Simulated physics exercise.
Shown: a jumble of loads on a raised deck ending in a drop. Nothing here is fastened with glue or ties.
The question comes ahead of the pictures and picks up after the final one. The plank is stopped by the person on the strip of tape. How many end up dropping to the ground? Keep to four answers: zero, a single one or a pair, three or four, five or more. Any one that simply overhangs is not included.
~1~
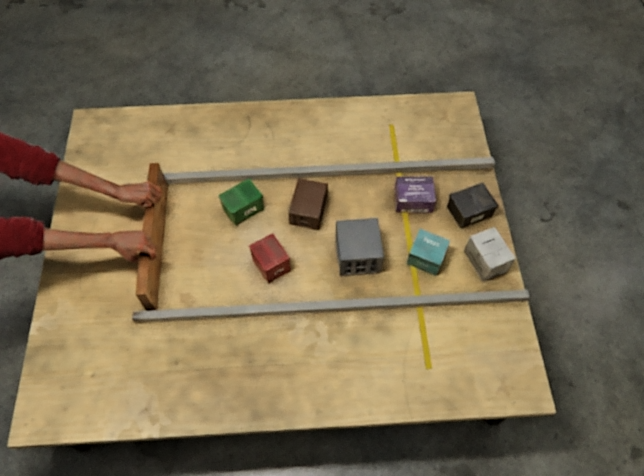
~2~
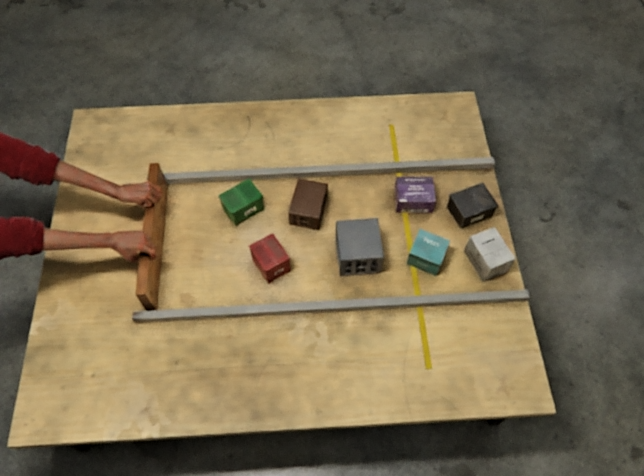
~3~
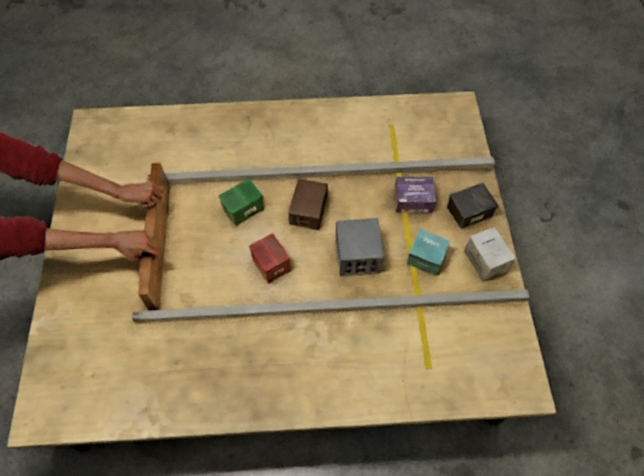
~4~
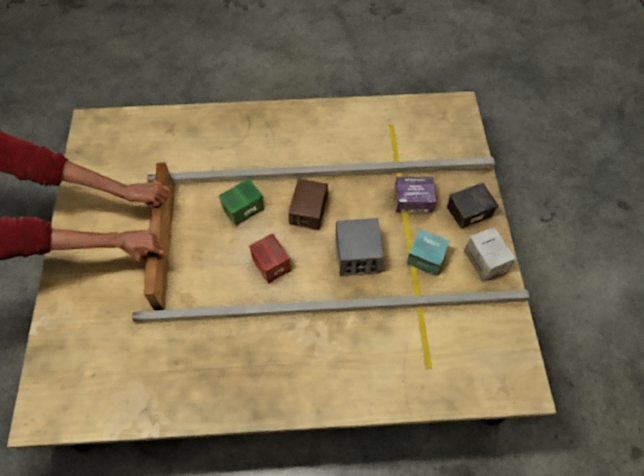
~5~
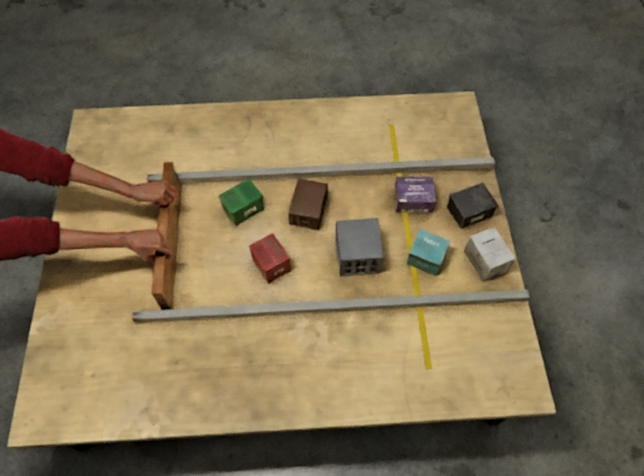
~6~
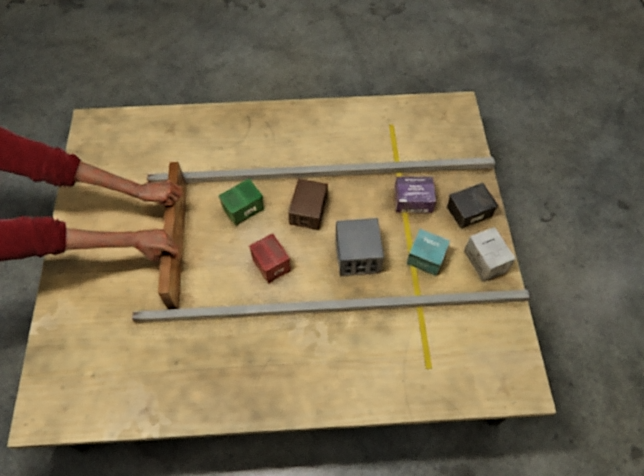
Watching this, the number dropping off is one to two.
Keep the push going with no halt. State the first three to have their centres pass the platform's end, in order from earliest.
Black tote, white box, purple box.
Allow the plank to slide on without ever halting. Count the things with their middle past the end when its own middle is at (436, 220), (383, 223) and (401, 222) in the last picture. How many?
Taking the places in turn, the counts are 4, 0 and 2.
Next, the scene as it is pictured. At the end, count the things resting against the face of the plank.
2 touch it.
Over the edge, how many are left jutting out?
Tally: 1.
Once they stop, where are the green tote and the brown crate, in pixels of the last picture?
Final positions - green tote around (423, 201), brown crate around (457, 204).
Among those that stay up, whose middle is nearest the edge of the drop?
The purple box is foremost.
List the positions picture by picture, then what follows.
White box (489, 255); black tote (472, 206); turquoise box (428, 252); plank (153, 235); tape (408, 232), in the first frame.
Black tote (472, 206); purple box (415, 195), in the second frame.
Turquoise box (428, 252); red tote (270, 259), in the third frame.
White box (489, 255); green tote (242, 202), in the fourth frame.
Black tote (472, 206); brown crate (308, 204), in the fifth frame.
White box (489, 255); black tote (472, 206); turquoise box (428, 252); plank (173, 234); tape (408, 232), in the sixth frame.
Soon after, none off yet; white box at rest near (489, 255); black tote at rest near (472, 206); turquoise box at rest near (428, 252).
In the end, the number that fall off is one or two; gone, black tote and white box.
